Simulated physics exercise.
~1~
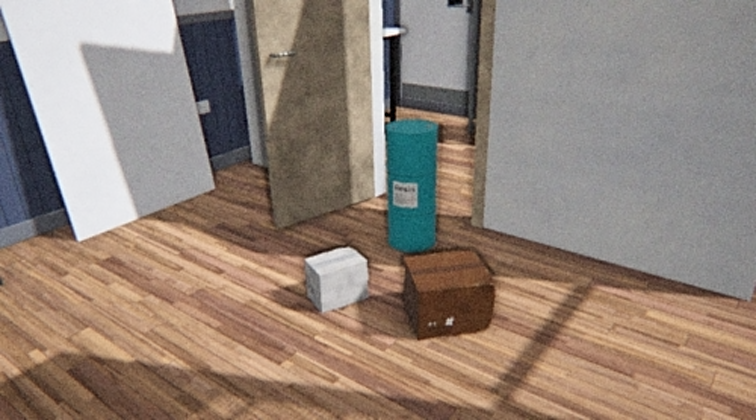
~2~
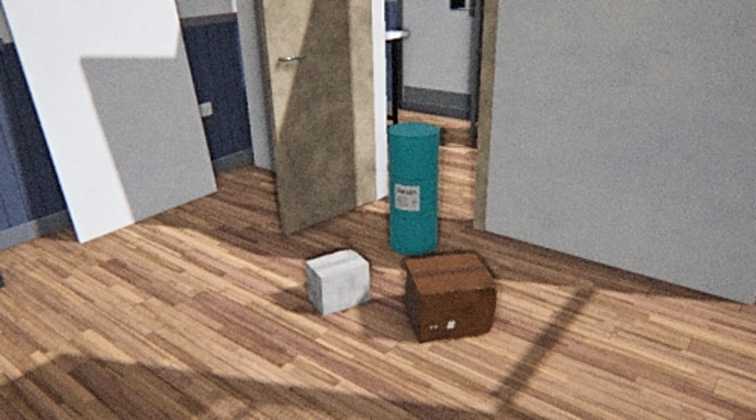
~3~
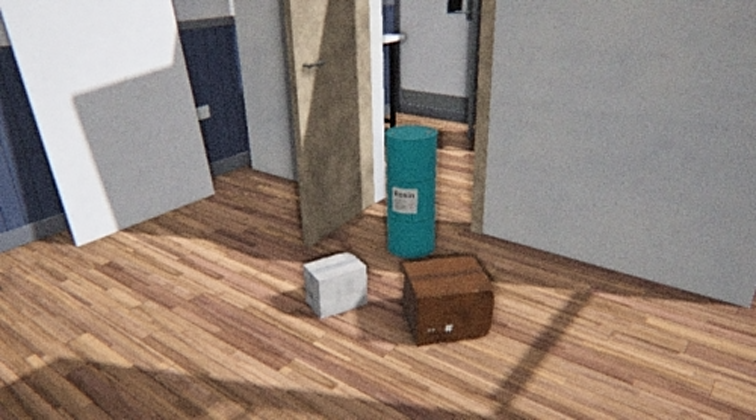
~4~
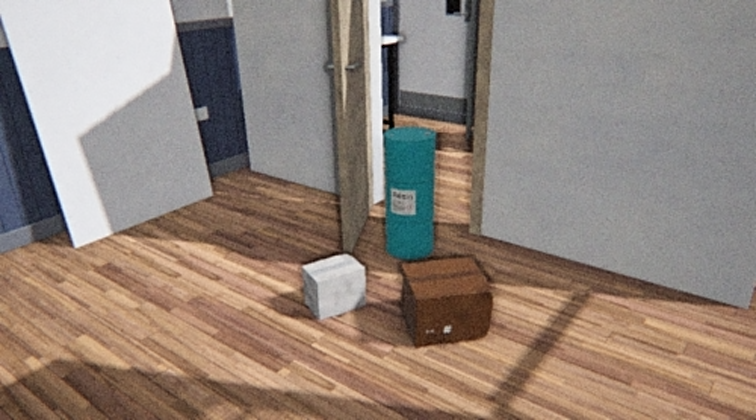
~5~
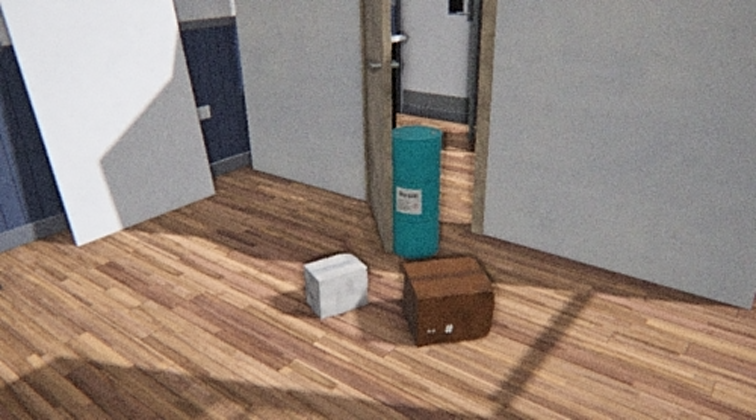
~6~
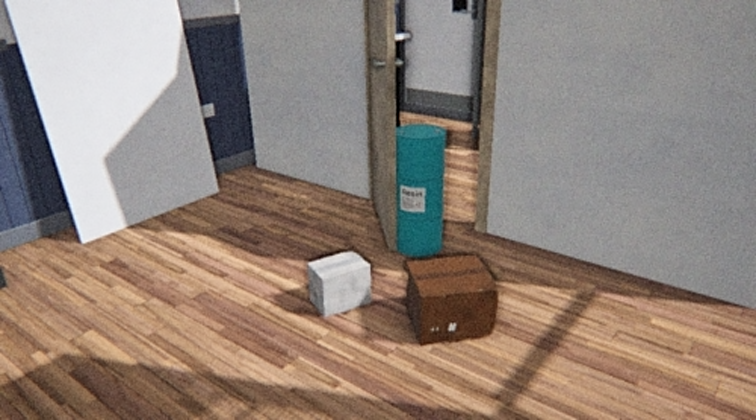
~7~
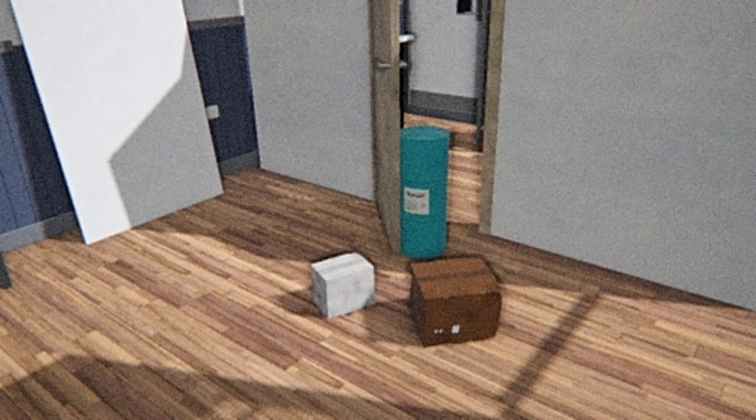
The video shows an open door swinging toward its doorway in a wood-floored room, then stopping partly open beside a teal cylinder. The small white box and larger brown box on the floor stay where they are as the view sways slightly.
